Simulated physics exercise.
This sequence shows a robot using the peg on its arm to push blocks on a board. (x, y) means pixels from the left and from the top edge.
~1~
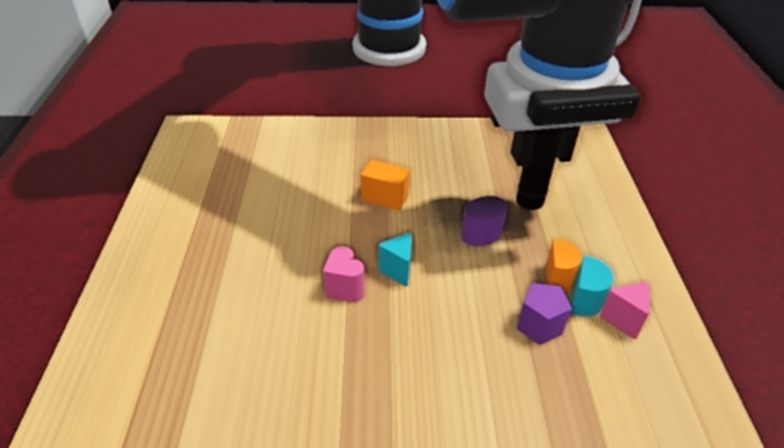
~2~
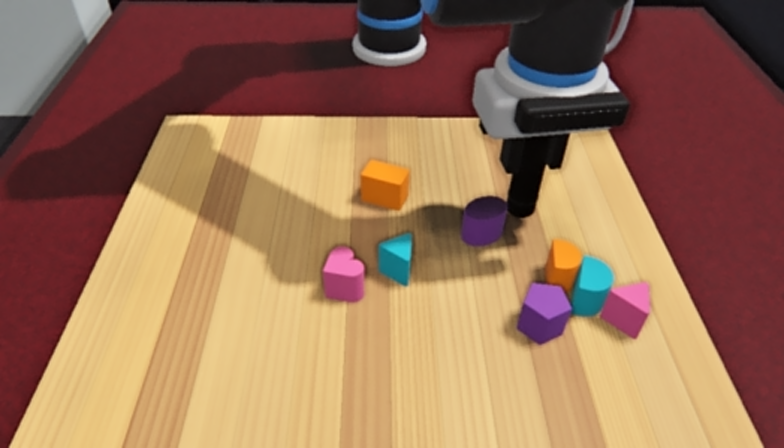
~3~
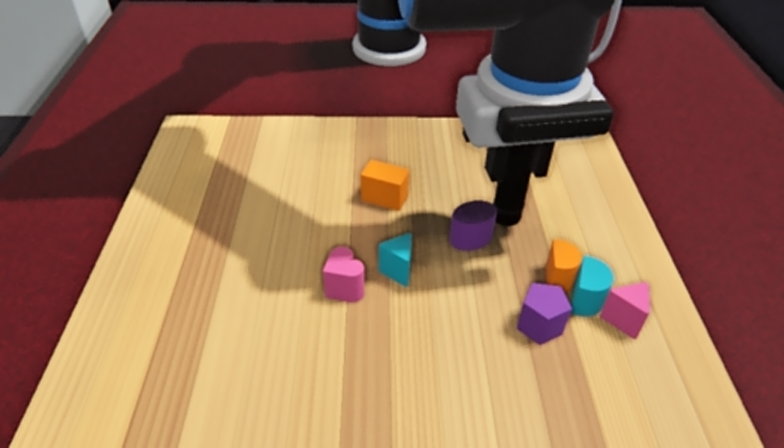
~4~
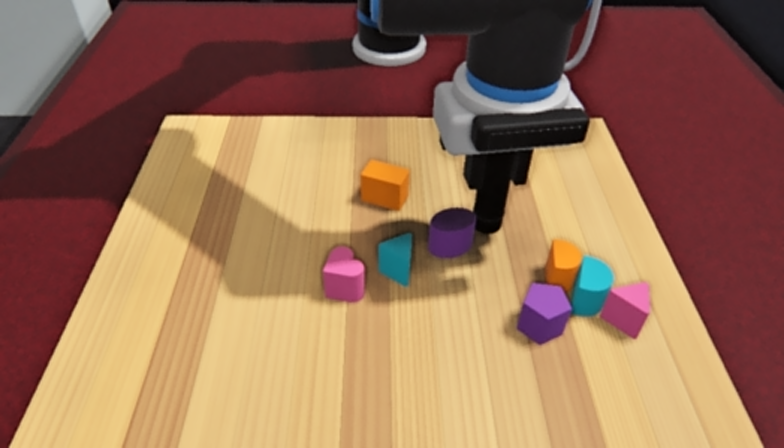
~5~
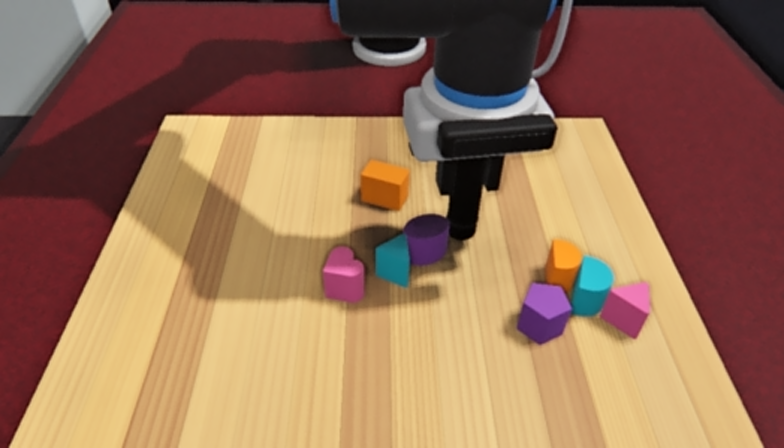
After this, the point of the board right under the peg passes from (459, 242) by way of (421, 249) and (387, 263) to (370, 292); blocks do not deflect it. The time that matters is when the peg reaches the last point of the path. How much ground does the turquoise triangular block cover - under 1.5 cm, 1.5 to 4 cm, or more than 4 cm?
It goes a long way, over 4 cm.
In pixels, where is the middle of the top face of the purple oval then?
Around (333, 245).
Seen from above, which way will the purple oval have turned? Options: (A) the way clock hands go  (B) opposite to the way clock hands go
A: The way clock hands go.
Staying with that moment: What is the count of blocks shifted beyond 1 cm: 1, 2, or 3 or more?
Moved: More than two.
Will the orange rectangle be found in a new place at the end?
My answer is no.
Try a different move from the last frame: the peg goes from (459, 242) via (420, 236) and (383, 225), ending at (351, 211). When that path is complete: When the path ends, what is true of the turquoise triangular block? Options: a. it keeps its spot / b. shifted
The one that fits is b, shifted.
What follows on the original path. One third of the way, peg (422, 238); turquoise triangular block (380, 254), turned 85° anticlockwise; purple oval (385, 232).
Two thirds of the way, peg (386, 252); pink heart-shaped block (334, 266), turned 40° anticlockwise; turquoise triangular block (377, 258), turned 95° anticlockwise; purple oval (345, 241), turned 20° clockwise.
At the end, peg (369, 280); pink heart-shaped block (329, 270), turned 45° anticlockwise; orange rectangle unmoved; turquoise triangular block (370, 287), turned 85° anticlockwise; purple oval (333, 245), turned 50° clockwise.
